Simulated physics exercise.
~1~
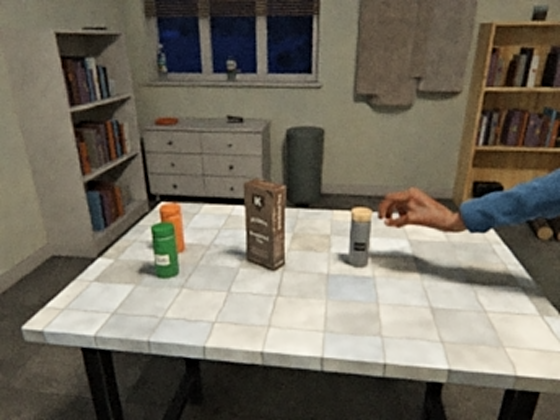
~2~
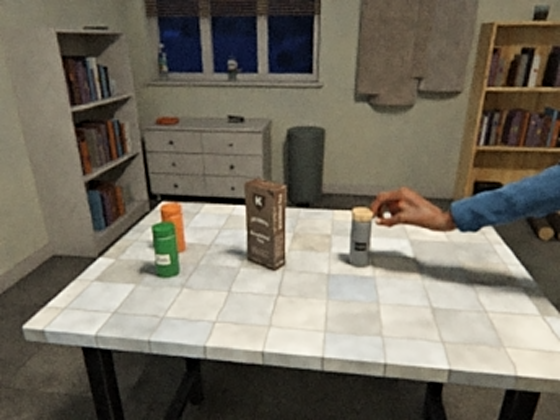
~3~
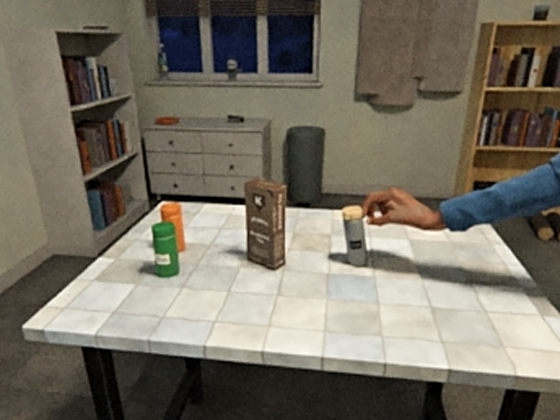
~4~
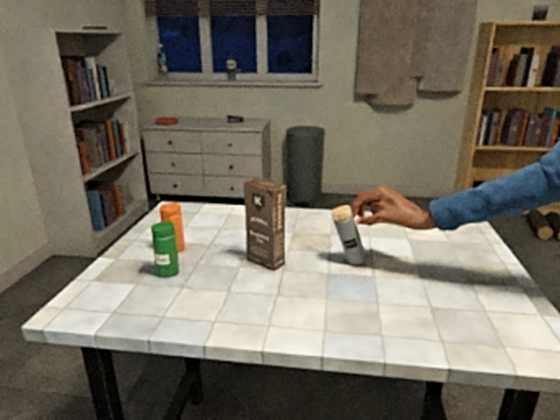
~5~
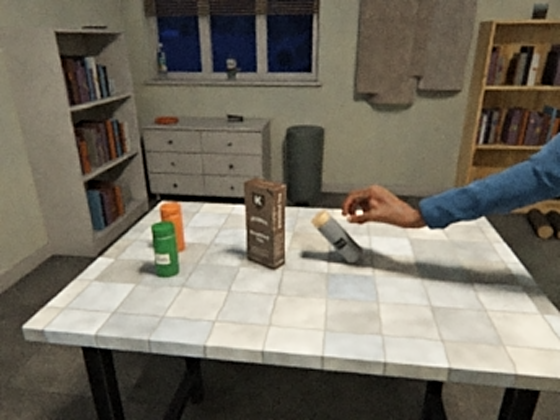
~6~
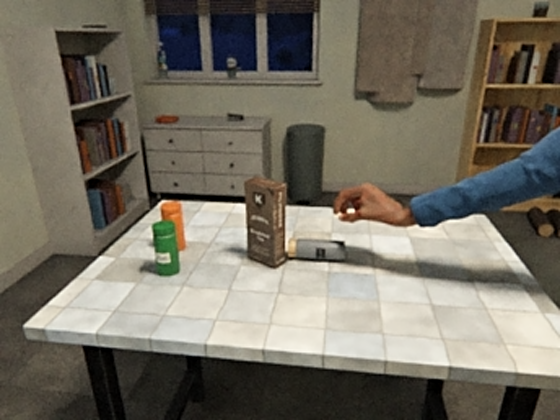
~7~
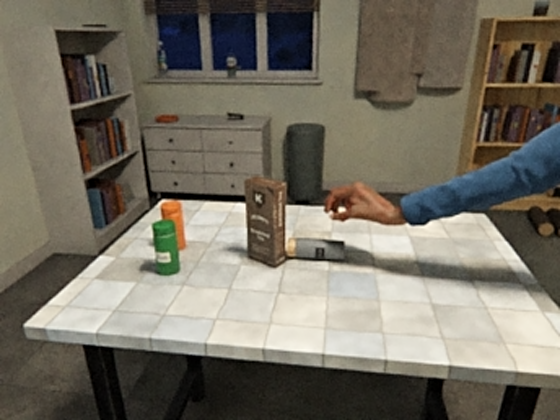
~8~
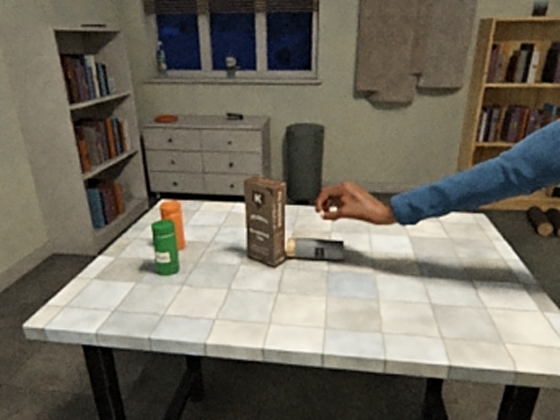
A grey shaker tipped over to the left as a hand in a blue sleeve pushed at its top, and it ended up lying on its side against the brown packet, while the orange and green shakers stayed standing on the tiled table.
